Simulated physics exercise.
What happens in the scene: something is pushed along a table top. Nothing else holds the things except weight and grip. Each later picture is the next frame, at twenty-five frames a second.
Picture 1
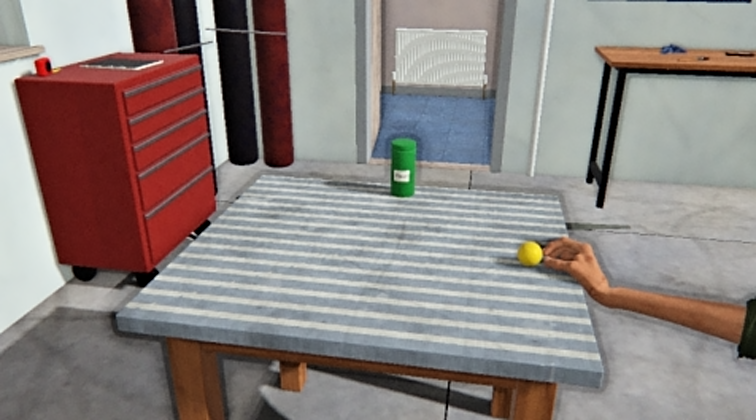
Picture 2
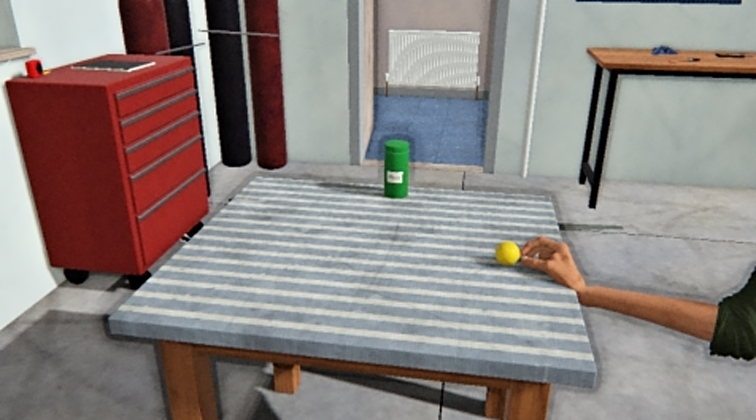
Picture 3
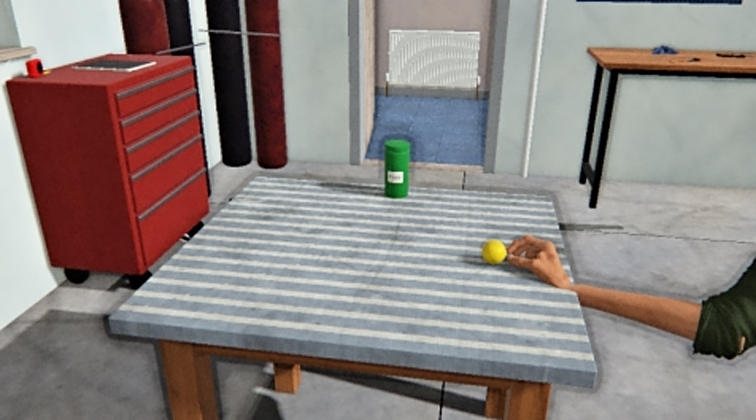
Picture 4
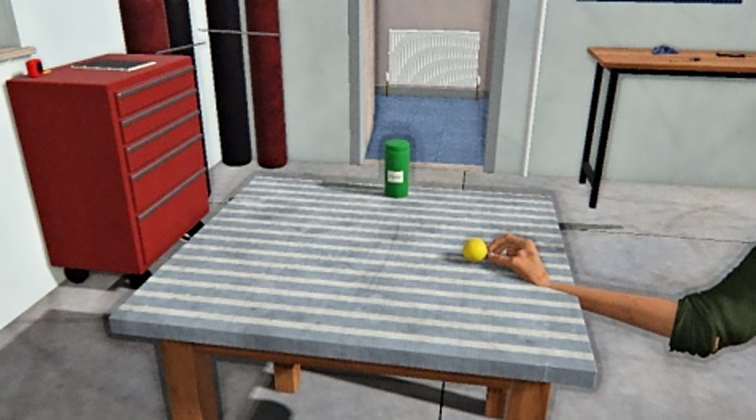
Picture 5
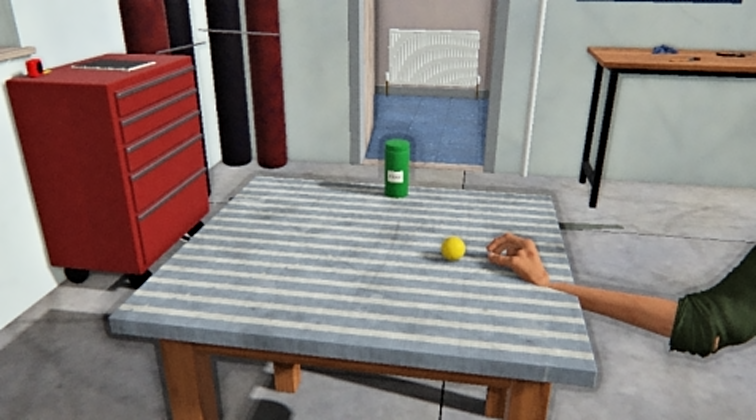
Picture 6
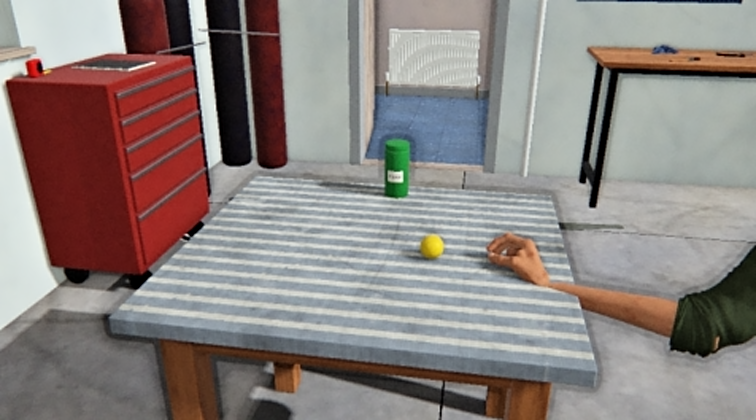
In the video, a hand at the right pushes a yellow lemon leftward across a striped table top with a green canister near its back edge, then stays still as the lemon rolls further left, away from the fingers.
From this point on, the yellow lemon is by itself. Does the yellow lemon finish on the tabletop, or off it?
The yellow lemon finishes off the table.
Then, 0.20 s after the last picture, yellow lemon rolled well along near (331, 239).
Then, 0.60 s after the last picture, yellow lemon now off the table.
Then, 0.90 s after the last picture, things are still on the move.
Then, 1.20 s after the last picture, as before.
By the end, off the table, yellow lemon.
